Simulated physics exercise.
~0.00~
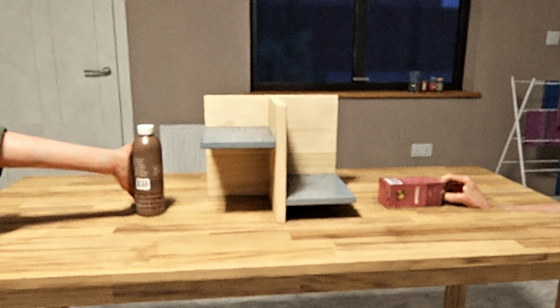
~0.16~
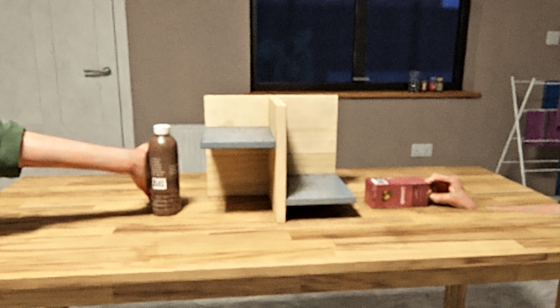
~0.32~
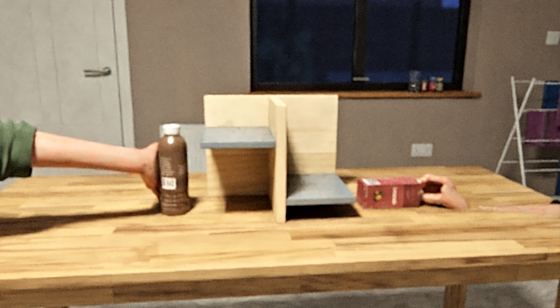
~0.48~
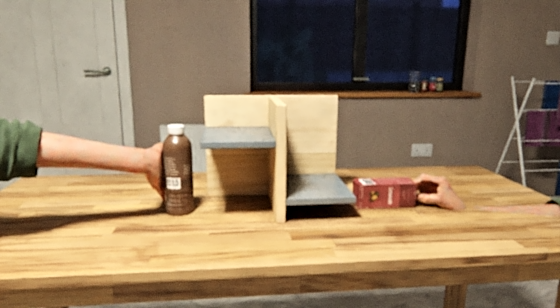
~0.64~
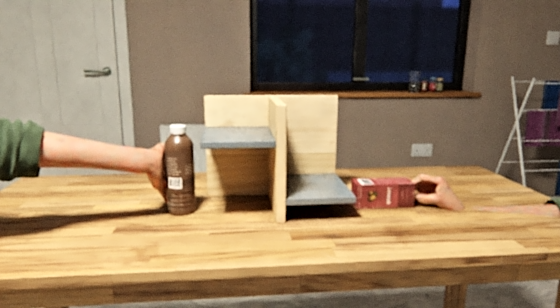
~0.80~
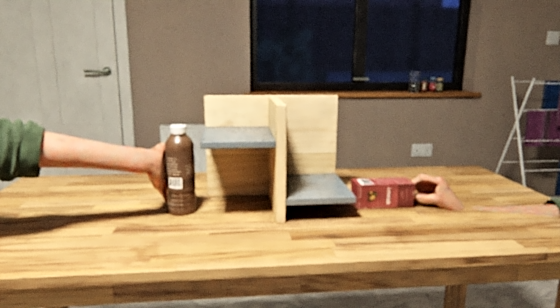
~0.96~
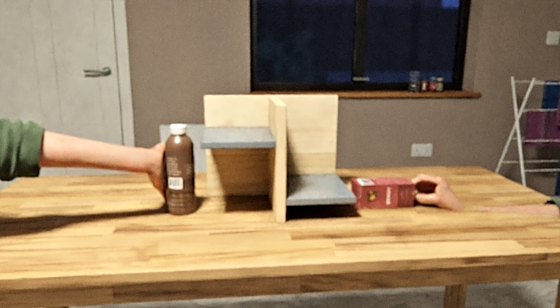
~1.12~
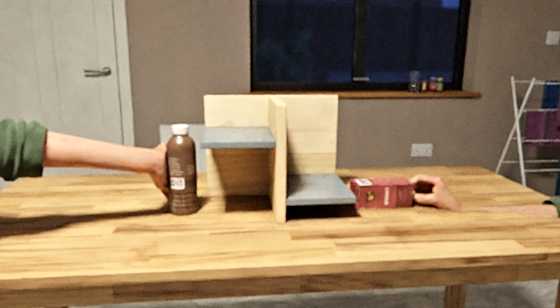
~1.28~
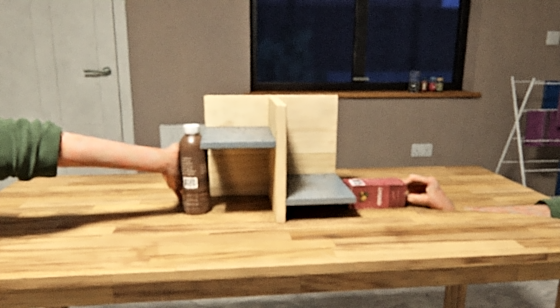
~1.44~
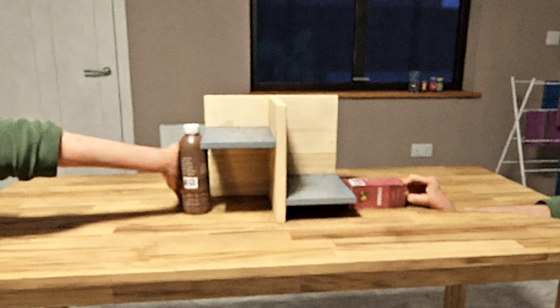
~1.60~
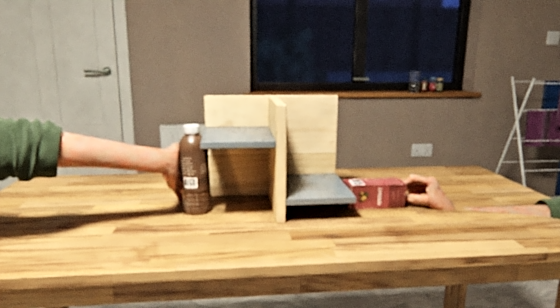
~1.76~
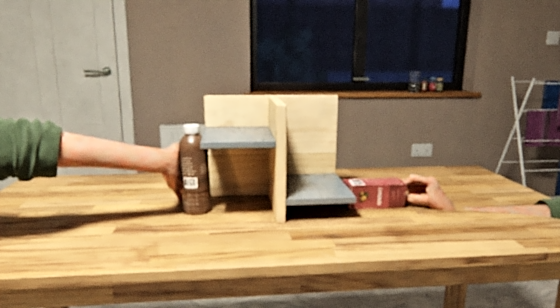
Brown bottle and red carton being slid by hands from left and right toward a wooden shelf unit, stopping at its edges.
